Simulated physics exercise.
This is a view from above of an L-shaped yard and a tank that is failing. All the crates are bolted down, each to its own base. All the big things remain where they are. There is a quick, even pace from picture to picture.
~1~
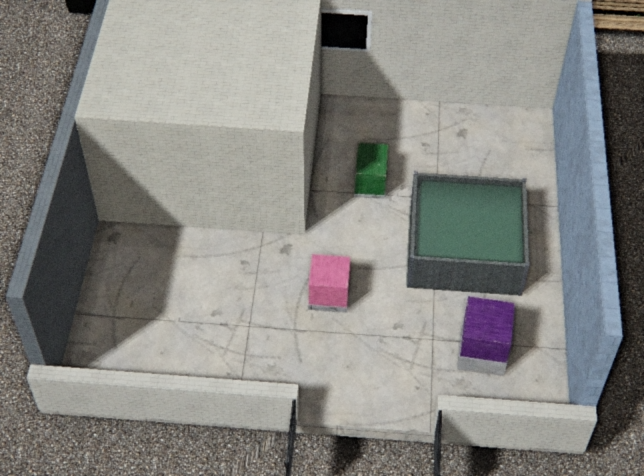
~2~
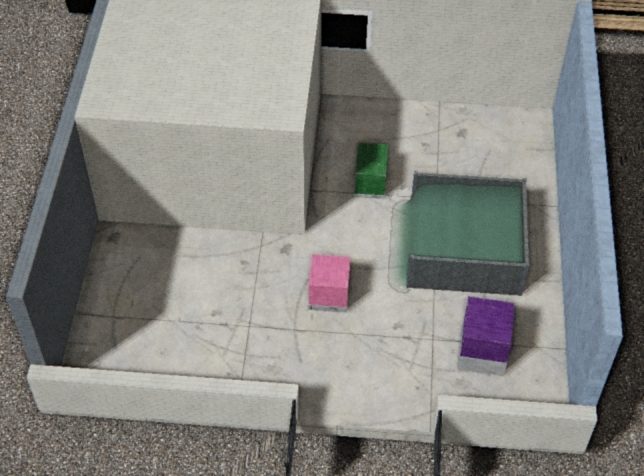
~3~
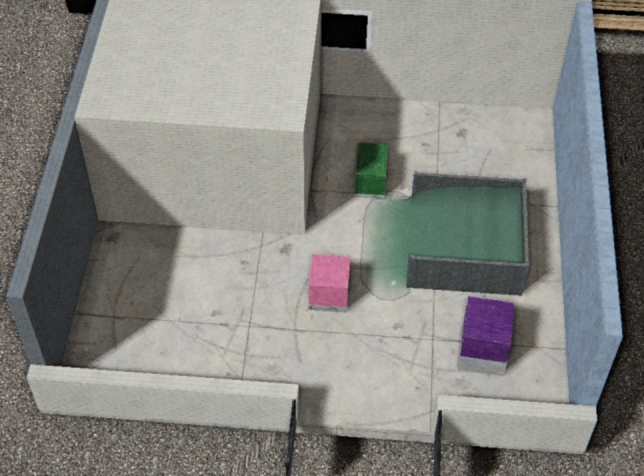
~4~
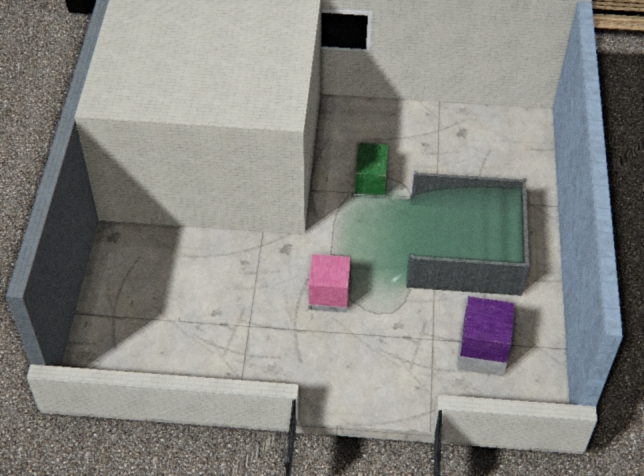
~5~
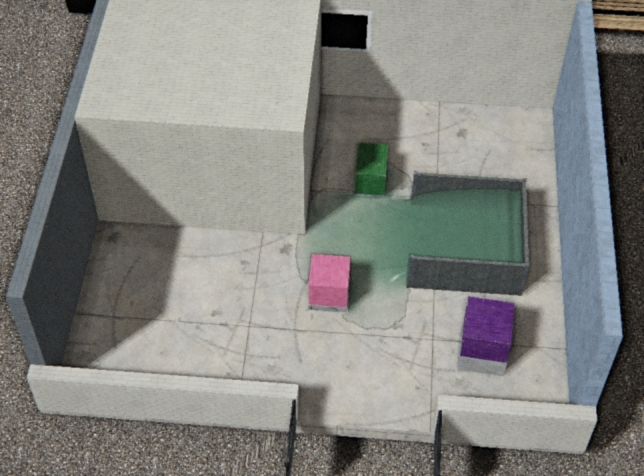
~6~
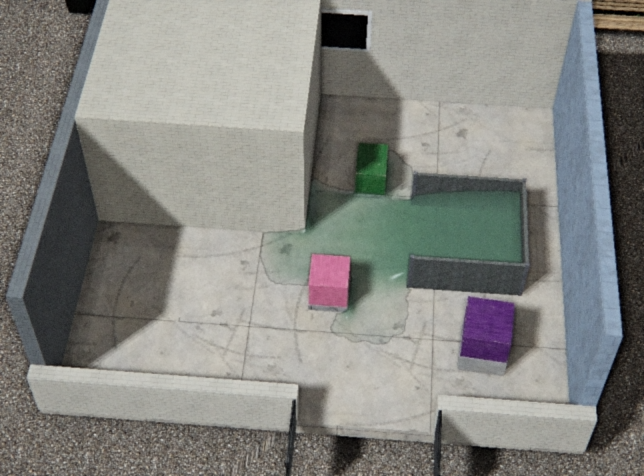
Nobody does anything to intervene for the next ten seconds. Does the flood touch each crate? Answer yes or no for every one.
Green crate: Yes; pink crate: Yes; purple crate: No.
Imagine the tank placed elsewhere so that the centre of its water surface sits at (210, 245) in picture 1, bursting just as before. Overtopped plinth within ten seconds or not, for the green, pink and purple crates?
Taking each in turn, the green one is left untouched, the pink one is left untouched and the purple one is left untouched.
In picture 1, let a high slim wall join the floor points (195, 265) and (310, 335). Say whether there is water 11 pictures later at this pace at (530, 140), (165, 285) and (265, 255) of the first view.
Taking the three spots in order: Spared, spared, soaked.
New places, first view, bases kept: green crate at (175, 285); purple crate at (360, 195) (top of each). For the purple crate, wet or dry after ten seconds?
The purple is flooded.
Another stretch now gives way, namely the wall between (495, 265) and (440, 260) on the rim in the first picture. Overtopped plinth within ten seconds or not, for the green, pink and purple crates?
Here's how it goes: The green crate is left untouched, the pink crate is left untouched, and the purple crate is swamped.
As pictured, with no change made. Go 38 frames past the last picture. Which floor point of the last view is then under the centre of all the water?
I'd mark it close to (313, 257).
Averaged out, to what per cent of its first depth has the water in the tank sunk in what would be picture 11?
About 44 %.
A moment on, water covers 30 % of the floor; the green crate water round its plinth, the pink crate water round its plinth, the purple crate not reached.
Next, water covers 55 % of the floor; the green crate water round its plinth, the pink crate water round its plinth, the purple crate not reached.
Then, water covers 70 % of the floor; the green crate water round its plinth, the pink crate water round its plinth, the purple crate water round its plinth.
Later, water covers 90 % of the floor; the green crate water round its plinth, the pink crate water round its plinth, the purple crate water round its plinth.
In the end, water covers 100 % of the floor; the green crate was topped, the pink crate was topped, the purple crate stayed above the water.
